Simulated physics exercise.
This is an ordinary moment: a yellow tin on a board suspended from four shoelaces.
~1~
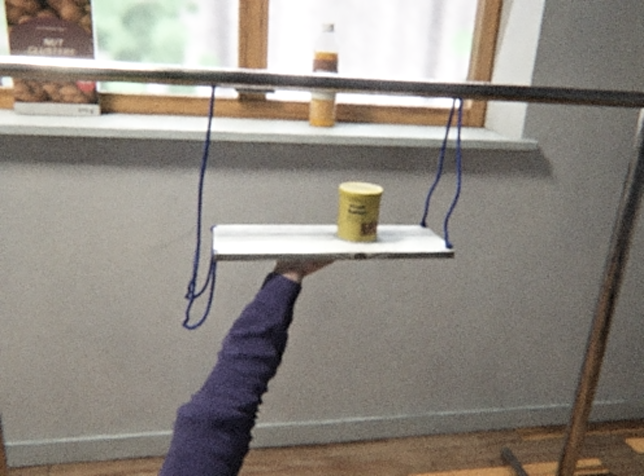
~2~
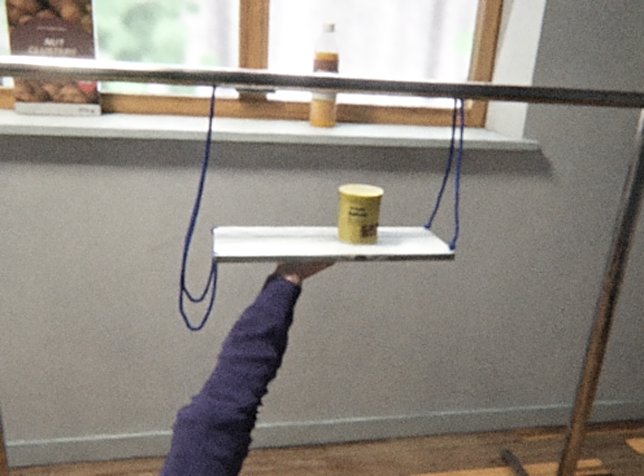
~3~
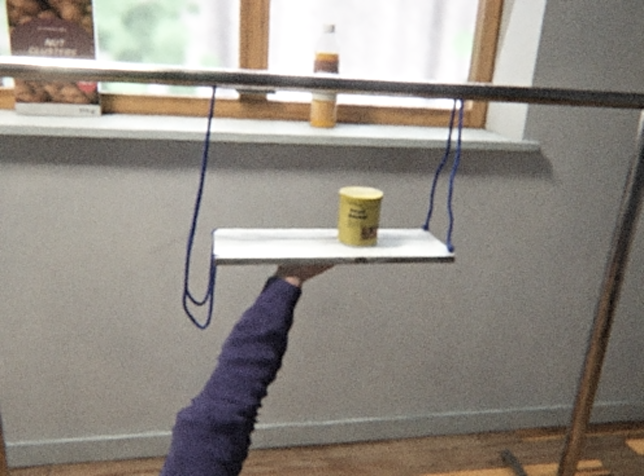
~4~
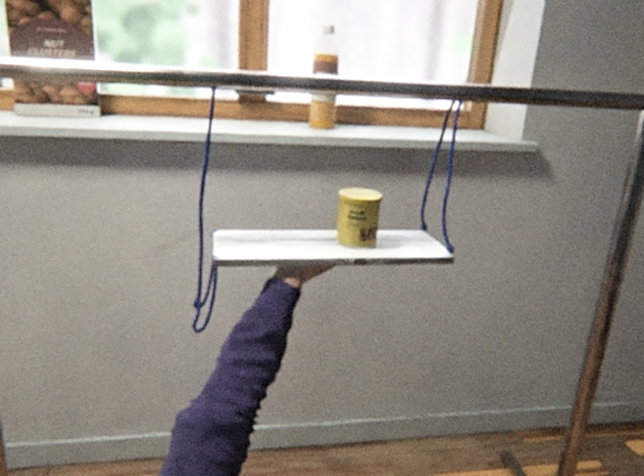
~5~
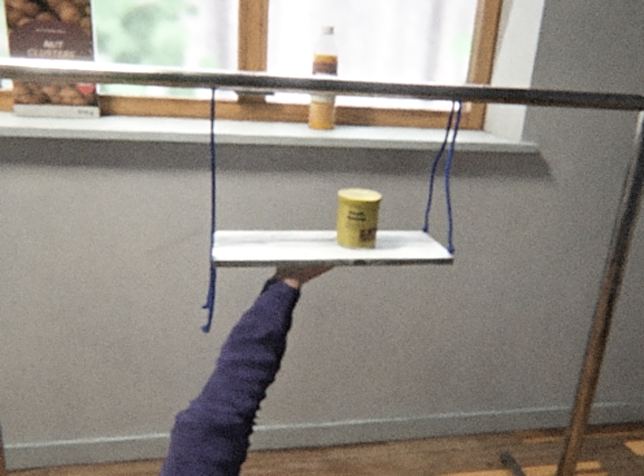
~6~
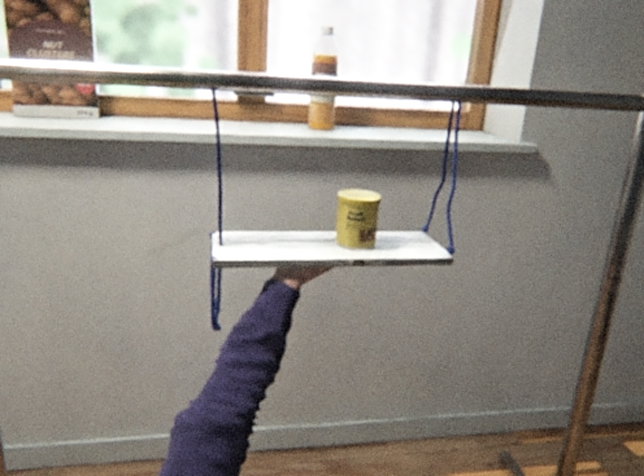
Below a window, a hand supports a hanging board with a yellow tin while cords sway.
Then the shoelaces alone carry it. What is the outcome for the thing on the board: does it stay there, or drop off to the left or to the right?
It heads off left.
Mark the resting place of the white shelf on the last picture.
Close to (401, 315).
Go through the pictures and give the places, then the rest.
In the first frame, yellow tin (359, 213); white shelf (340, 256).
In the second frame, yellow tin (359, 215).
In the third frame, yellow tin (359, 217).
In the fourth frame, yellow tin (358, 219); white shelf (339, 262).
In the fifth frame, yellow tin (358, 220).
In the sixth frame, yellow tin (357, 220); white shelf (338, 263); left shoelaces slack, hanging in a loop; right shoelaces almost straight.
Then, 0.78 s on from there, board tipped 41° down to the left; tin on the floor.
In the end, board tipped 44° down to the left; tin on the floor. The yellow tin drops leftwards.
